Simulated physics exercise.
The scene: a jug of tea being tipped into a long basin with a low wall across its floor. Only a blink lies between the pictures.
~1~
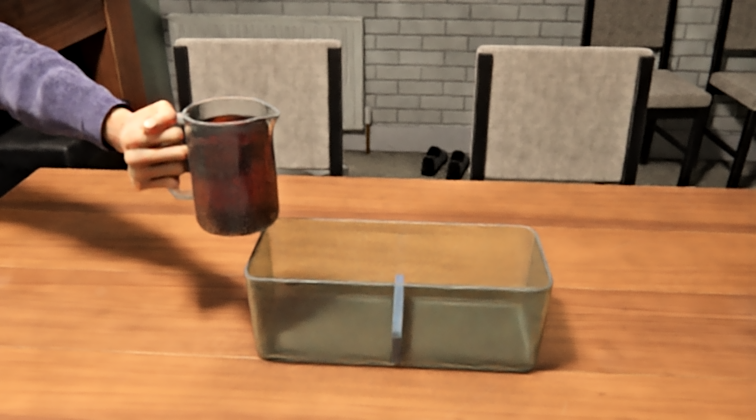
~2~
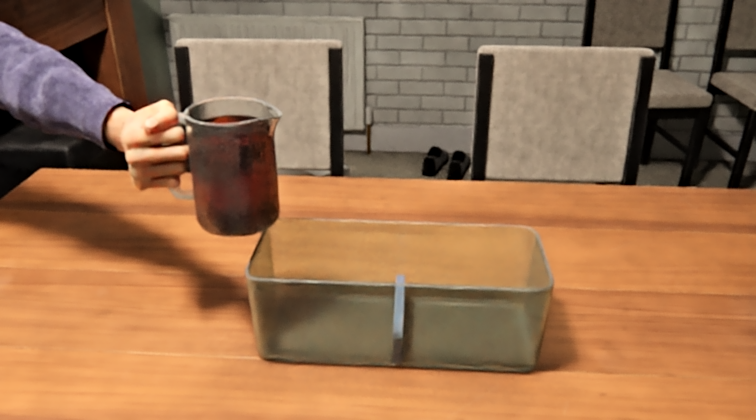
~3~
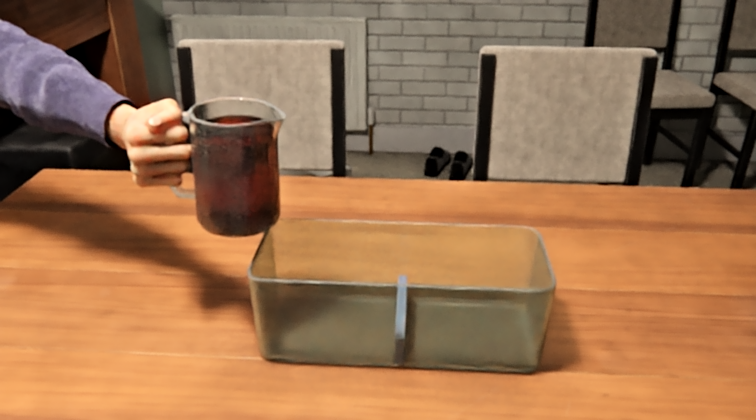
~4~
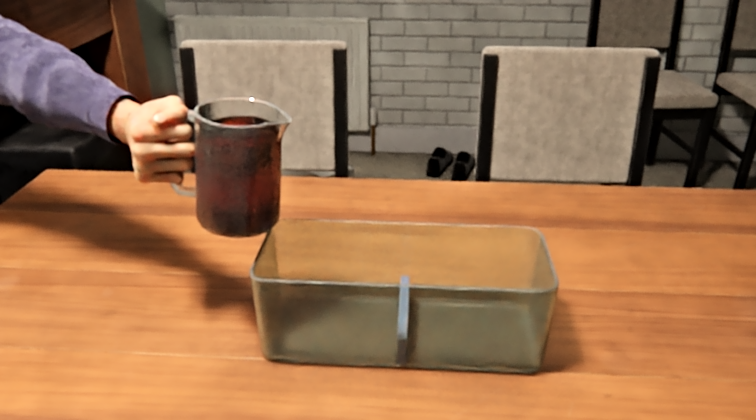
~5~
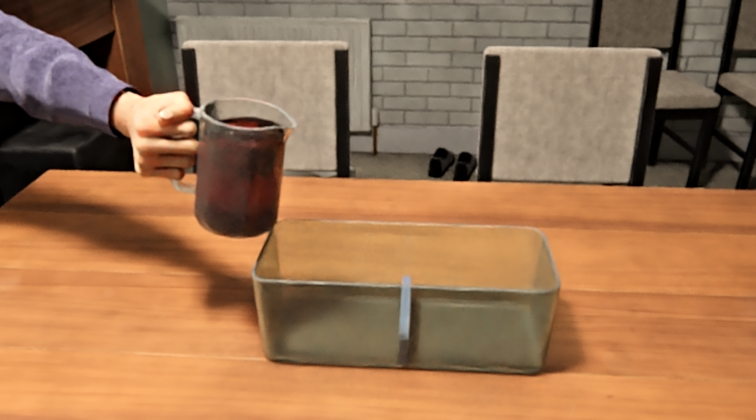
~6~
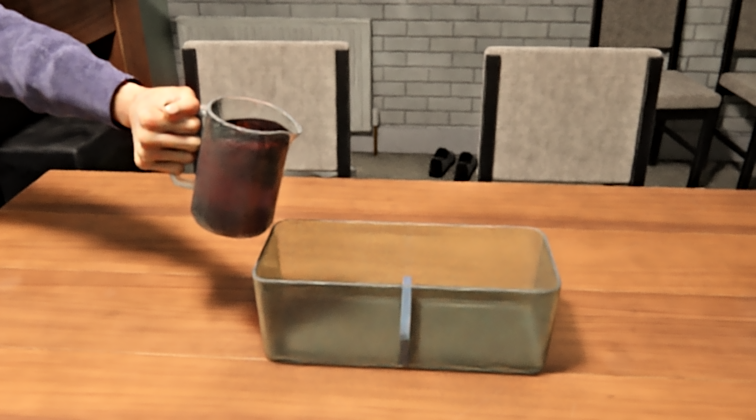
A hand slowly tilts a jug of dark reddish liquid rightward beside an empty basin.
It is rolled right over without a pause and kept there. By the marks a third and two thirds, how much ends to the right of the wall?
It comes to under a third.
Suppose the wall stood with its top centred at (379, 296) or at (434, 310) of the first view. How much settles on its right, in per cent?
Roughly 5 per cent, and 10 per cent.
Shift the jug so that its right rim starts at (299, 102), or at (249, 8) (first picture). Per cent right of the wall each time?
In turn 15 and 5 in a hundred.
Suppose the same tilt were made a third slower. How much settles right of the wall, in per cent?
About 5 per cent.
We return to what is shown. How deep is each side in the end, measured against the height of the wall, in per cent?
Left: 70 %. Right: 0 %.
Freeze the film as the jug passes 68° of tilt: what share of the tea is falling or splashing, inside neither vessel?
Near 10 %.
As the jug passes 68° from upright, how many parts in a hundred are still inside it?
About 85 per cent.
A moment on, the jug is tipped part way and 87 per cent is still to pour, 3 is left of the wall and 0 right of it.
Next, the jug is tipped on its side and 48 per cent is still to pour, 36 is left of the wall and 1 right of it.
Then the jug is tipped on its side and 16 per cent is still to pour, 74 is left of the wall and 3 right of it.
Later the jug is tipped on its side and 5 per cent is still to pour, 87 is left of the wall and 5 right of it.
At rest 93 per cent lies left of the wall, 5 right of it and 1 outside.
